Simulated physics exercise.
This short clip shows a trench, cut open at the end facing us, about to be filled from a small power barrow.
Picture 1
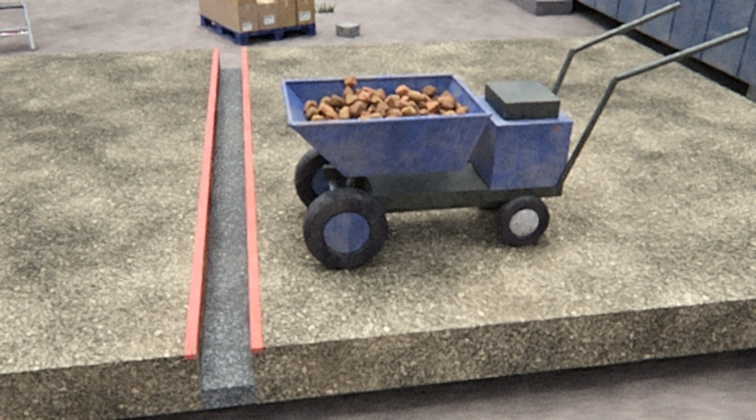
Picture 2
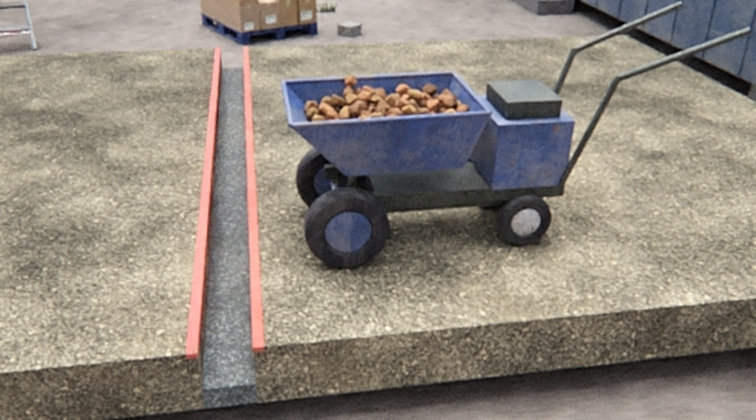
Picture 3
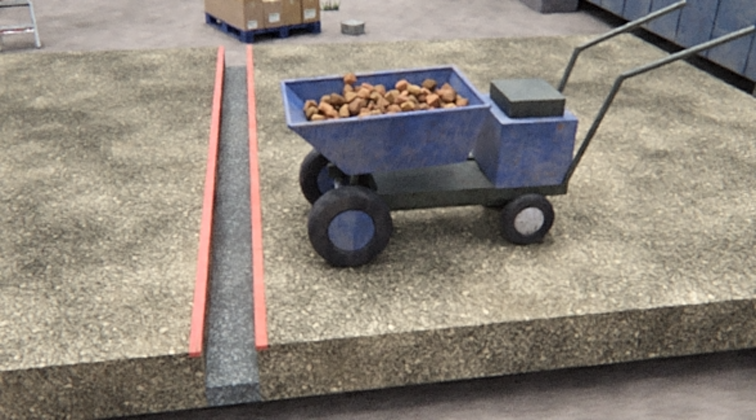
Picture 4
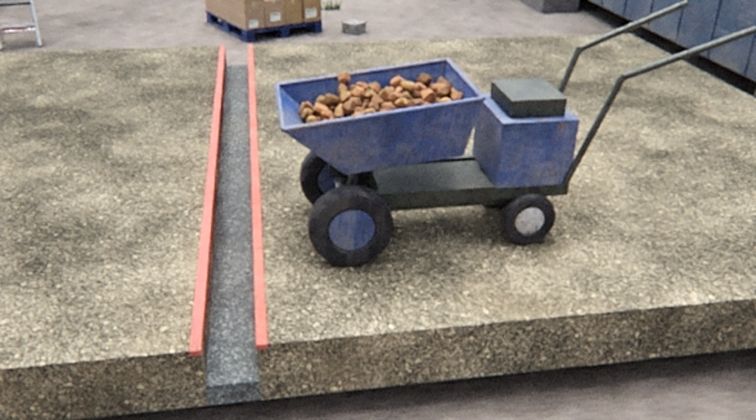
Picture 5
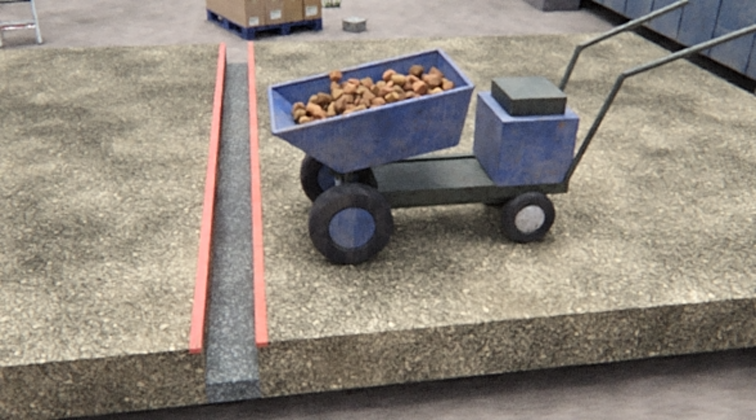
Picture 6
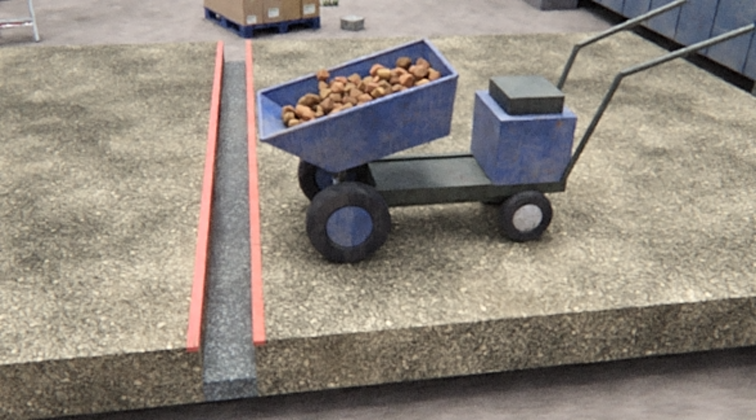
To begin with, a small blue power barrow, its skip level and heaped with brown clods, stands to the right of a narrow trench edged with red strips. The skip then tilts gradually towards the trench, its back end rising while the wheels stay in place and the clods remain inside.
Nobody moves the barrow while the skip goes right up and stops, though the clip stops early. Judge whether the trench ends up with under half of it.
The greater share will most likely not reach the trench.
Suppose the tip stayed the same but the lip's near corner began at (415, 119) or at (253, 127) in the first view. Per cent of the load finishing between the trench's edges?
Around 30 % the first time and around 0 % the second.
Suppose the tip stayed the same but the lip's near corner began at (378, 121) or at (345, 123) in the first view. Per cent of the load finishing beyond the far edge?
First try: Some 0 %; second try: 10 %.
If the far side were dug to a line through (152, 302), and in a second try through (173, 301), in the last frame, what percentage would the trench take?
In turn 90 and 70 in a hundred.
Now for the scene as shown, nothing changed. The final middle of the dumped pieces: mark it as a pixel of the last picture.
Centre at rest: Close to (176, 237).
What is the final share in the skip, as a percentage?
Around 5 %.
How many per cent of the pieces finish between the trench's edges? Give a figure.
Close to 35 in every hundred pieces.
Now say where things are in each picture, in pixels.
The first frame shows lip of the skip (292, 126), level; top of the load (383, 108), clay clods; first edge of the trench (255, 301); far edge (194, 306), the trench under half as wide as the skip, and about as deep as wide.
The second frame shows lip of the skip (291, 126), level; top of the load (383, 107).
The third frame shows lip of the skip (290, 127), tipped barely; top of the load (411, 103).
The fourth frame shows lip of the skip (284, 130), tipped a little; top of the load (406, 99).
The fifth frame shows lip of the skip (275, 134), tipped a little; top of the load (406, 90).
The sixth frame shows lip of the skip (262, 140), tipped clearly; top of the load (407, 81); first edge of the trench (257, 294); far edge (197, 299).
Just after the last frame, skip tipped steeply; every one in the skip.
A moment on, skip tipped right over; roughly two thirds in the skip; about a tenth in or heaped over the trench; roughly a third beyond it; just a few falling.
Further on, skip tipped right over; about a tenth in the skip; roughly a third in or heaped over the trench; roughly two thirds beyond it.
When it is over, skip tipped right over; about a tenth in the skip; roughly a third in or heaped over the trench; roughly two thirds beyond it.
